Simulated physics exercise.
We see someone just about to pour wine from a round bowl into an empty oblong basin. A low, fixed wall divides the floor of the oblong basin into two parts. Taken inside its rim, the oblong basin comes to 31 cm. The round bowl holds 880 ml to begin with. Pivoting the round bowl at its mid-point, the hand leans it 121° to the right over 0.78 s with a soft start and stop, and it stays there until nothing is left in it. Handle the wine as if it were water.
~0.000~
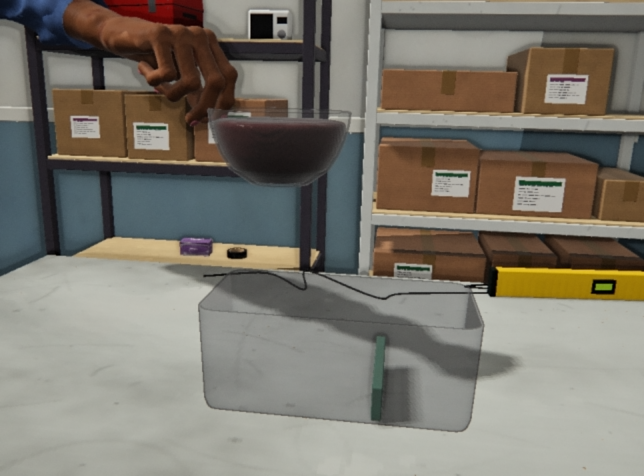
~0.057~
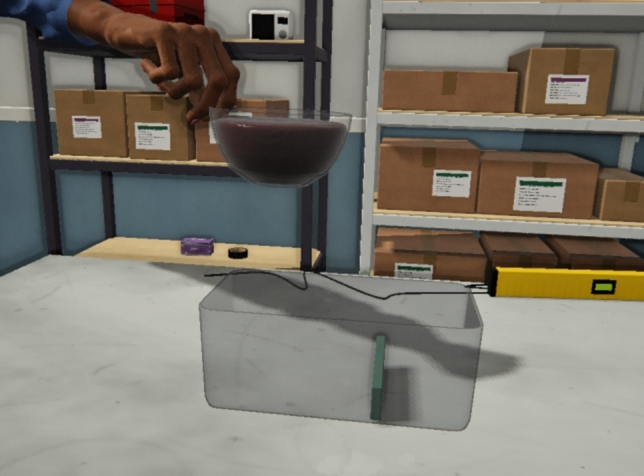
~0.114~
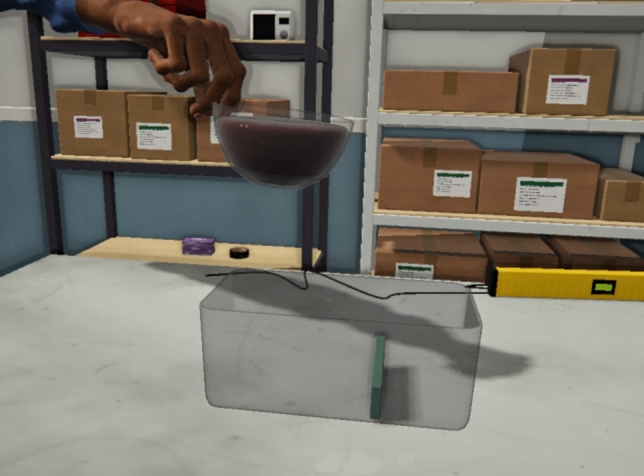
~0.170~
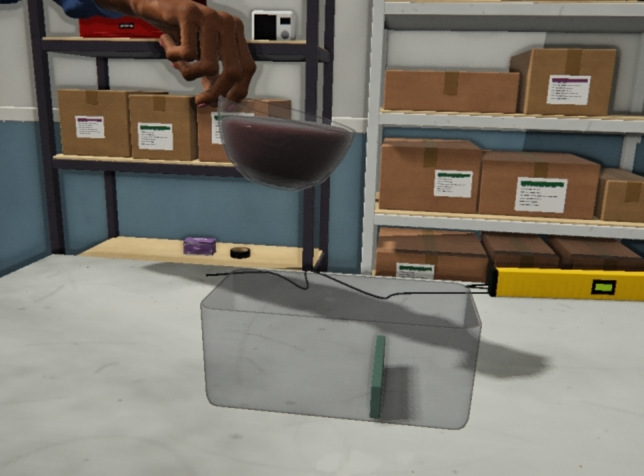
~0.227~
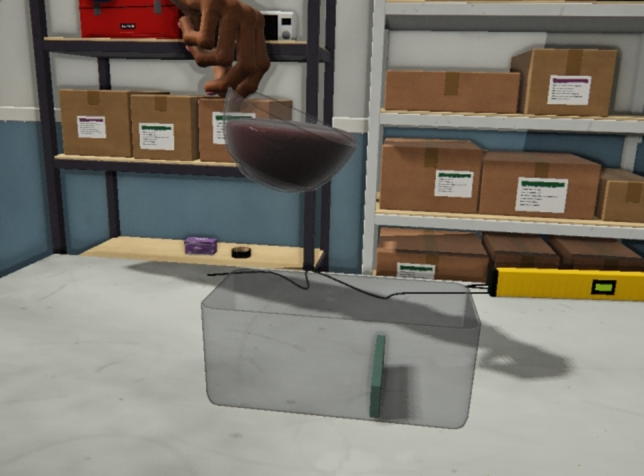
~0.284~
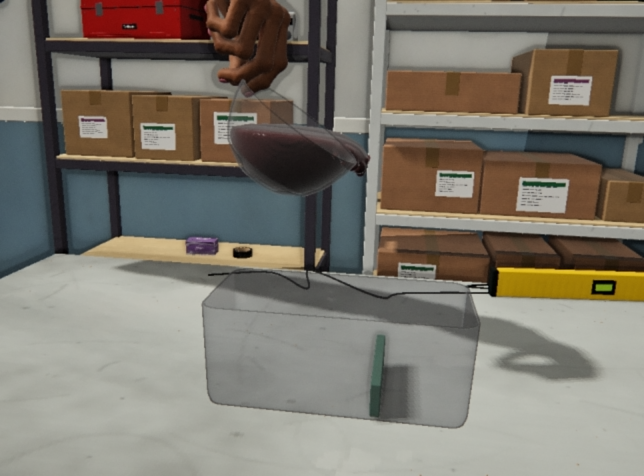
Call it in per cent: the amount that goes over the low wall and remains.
I would put it at about 50 per cent.
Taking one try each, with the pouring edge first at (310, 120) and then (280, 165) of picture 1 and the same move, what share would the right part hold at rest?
Try 1: 25 %; try 2: 20 %.
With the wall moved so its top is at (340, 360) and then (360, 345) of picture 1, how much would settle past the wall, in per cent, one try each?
Around 75 and 70 percent, in that order.
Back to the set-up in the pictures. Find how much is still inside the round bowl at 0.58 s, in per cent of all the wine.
Still held: Roughly 9 % of the total.
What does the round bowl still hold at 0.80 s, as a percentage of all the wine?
Near 0 percent, more or less.
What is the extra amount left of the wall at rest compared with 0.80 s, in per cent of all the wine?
Roughly 10 per cent.
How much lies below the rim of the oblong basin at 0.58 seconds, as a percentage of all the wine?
52 %, roughly.
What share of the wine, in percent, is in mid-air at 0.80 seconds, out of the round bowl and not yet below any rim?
16 per cent or so.
After 0.58 s the tilt is 103° and 9 per cent is still to pour, 3 is left of the wall and 49 right of it.
After 0.80 s the tilt is 121° and 0 per cent is still to pour, 37 is left of the wall and 47 right of it.
After 1.03 s the tilt is 121° and 0 per cent is still to pour, 44 is left of the wall and 52 right of it.
After 1.28 s the tilt is 121° and 0 per cent is still to pour, 47 is left of the wall and 50 right of it.
In the end 47 per cent lies left of the wall, 50 right of it and 3 outside.
